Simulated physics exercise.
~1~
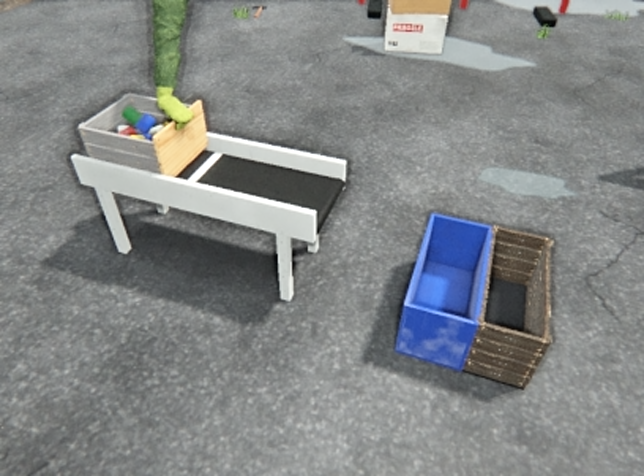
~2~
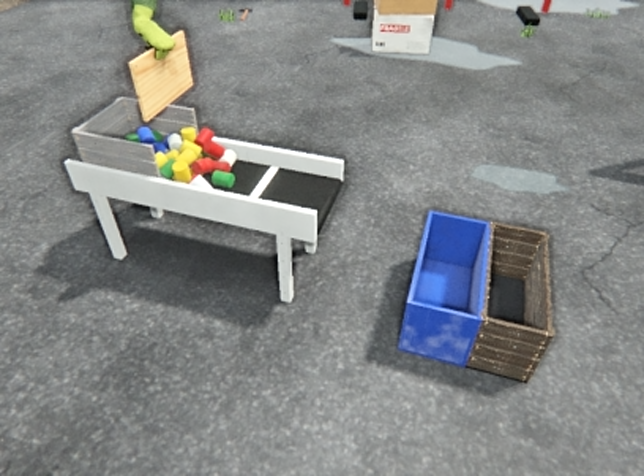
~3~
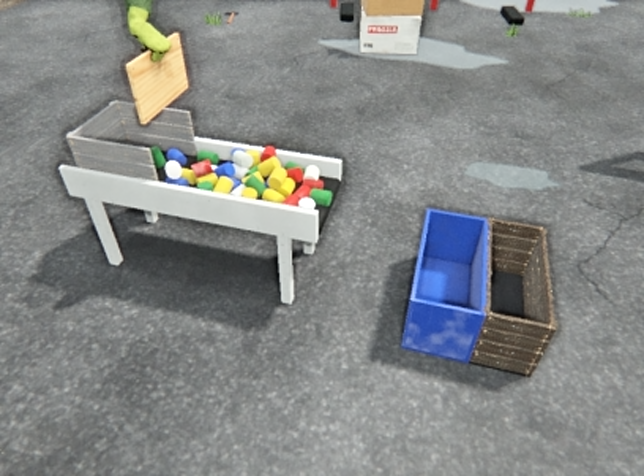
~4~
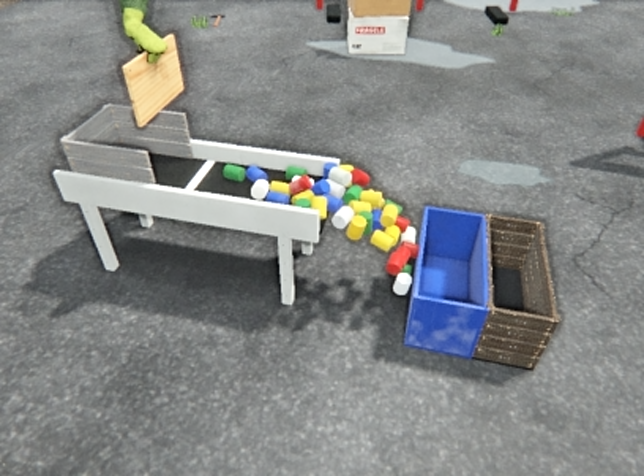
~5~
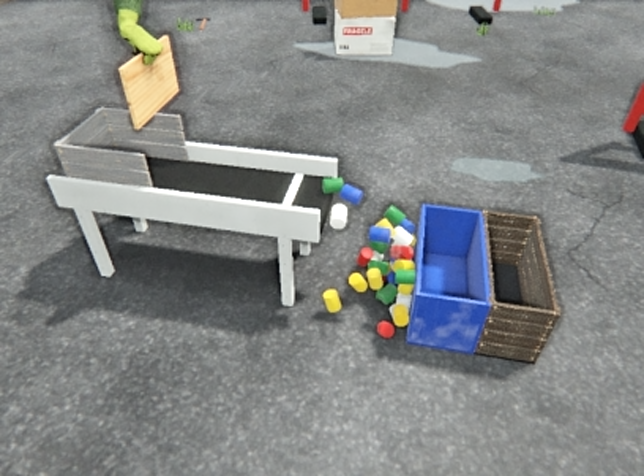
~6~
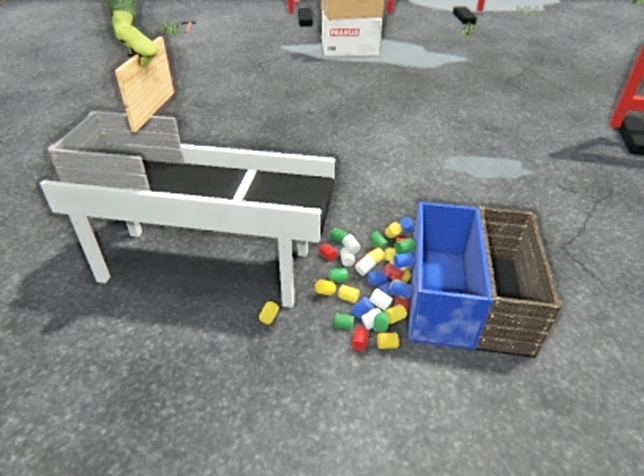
Colourful spice jars ride the belt from the grey pen and scatter short of the blue tote.
